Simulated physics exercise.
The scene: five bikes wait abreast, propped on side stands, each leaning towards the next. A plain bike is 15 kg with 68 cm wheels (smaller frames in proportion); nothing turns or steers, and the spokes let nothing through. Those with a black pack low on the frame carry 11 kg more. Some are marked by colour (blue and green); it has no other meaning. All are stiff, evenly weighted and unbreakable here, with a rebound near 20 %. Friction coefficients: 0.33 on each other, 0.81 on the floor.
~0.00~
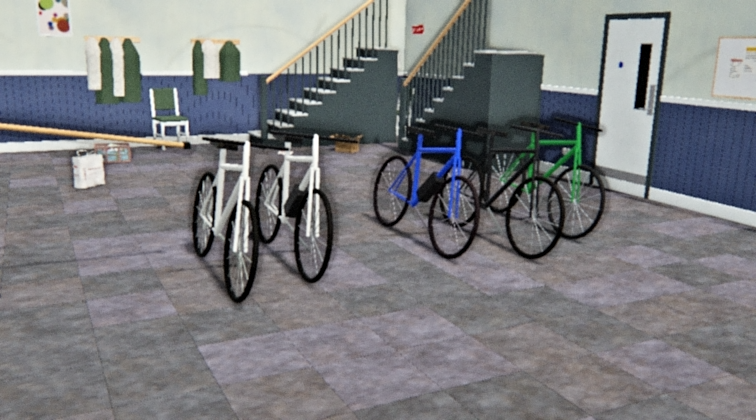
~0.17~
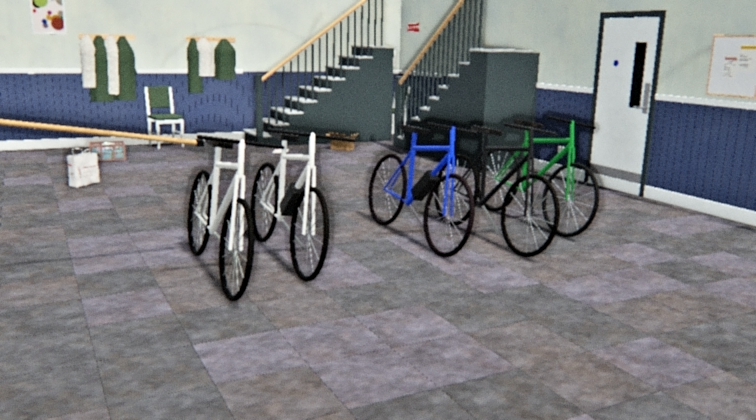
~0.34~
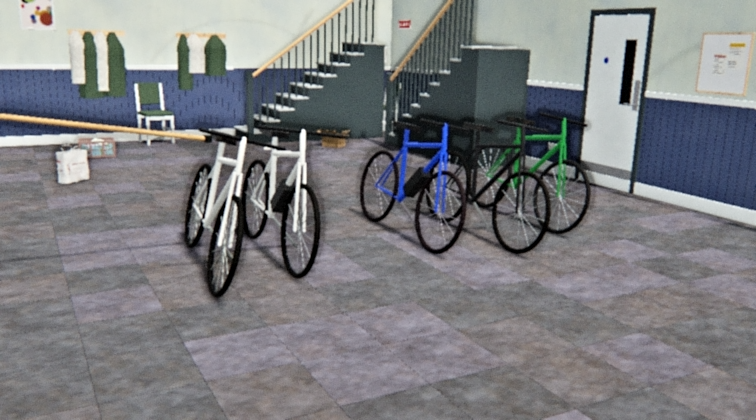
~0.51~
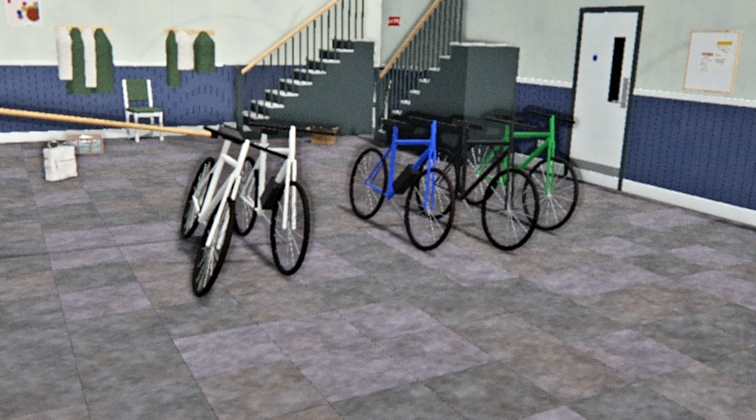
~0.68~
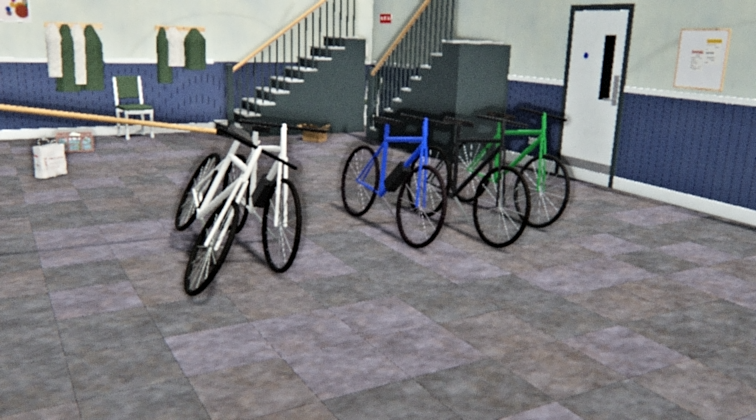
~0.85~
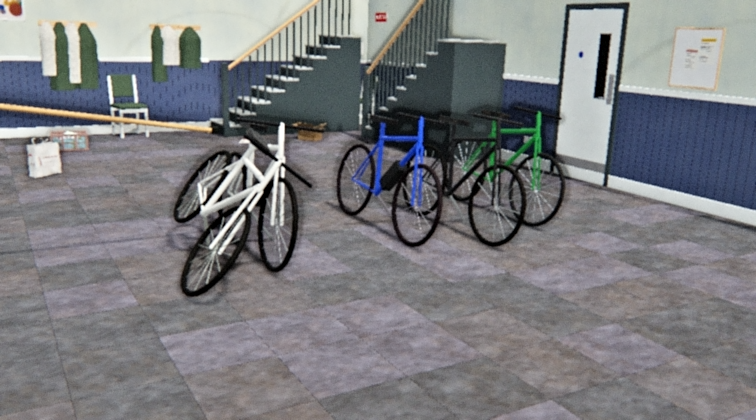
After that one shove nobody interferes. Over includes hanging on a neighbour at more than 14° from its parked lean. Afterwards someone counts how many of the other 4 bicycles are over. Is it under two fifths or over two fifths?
The part is fewer than two in five.
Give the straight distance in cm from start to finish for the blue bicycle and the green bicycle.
Blue 0, green 0.
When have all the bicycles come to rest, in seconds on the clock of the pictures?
Near 2.0 s.
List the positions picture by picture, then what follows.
In the first picture (we follow the side turned to the camera; the camera pans a little), pole end (187, 146) 15 cm from the first bicycle; blue bicycle (401, 177); green bicycle (518, 165); no other piece has moved.
Pole end (200, 143) 23 mm from the first bicycle; green bicycle (512, 164), in the second picture.
Pole end (208, 139) pushing; green bicycle (503, 161); no other piece has moved, in the third picture.
Pole end (214, 135) pushing; green bicycle (492, 158); no other piece has moved, in the fourth picture.
Pole end (220, 132) stopped; blue bicycle (369, 167); no other piece has moved, in the fifth picture.
Pole end (215, 131) stopped; green bicycle (479, 154); blue bicycle (364, 166); no other piece has moved, in the sixth picture.
Around 1.18 s, none of the 4 other bicycles over, 1 disturbed.
Around 1.52 s, 1 of the 4 other bicycles over.
Finally (2.3 s), 1 of the 4 other bicycles over; green bicycle unmoved; blue bicycle unmoved. That is 25 per cent. Three left standing. Seen by the last camera, middles, green bicycle near (503, 159), blue bicycle near (390, 170).
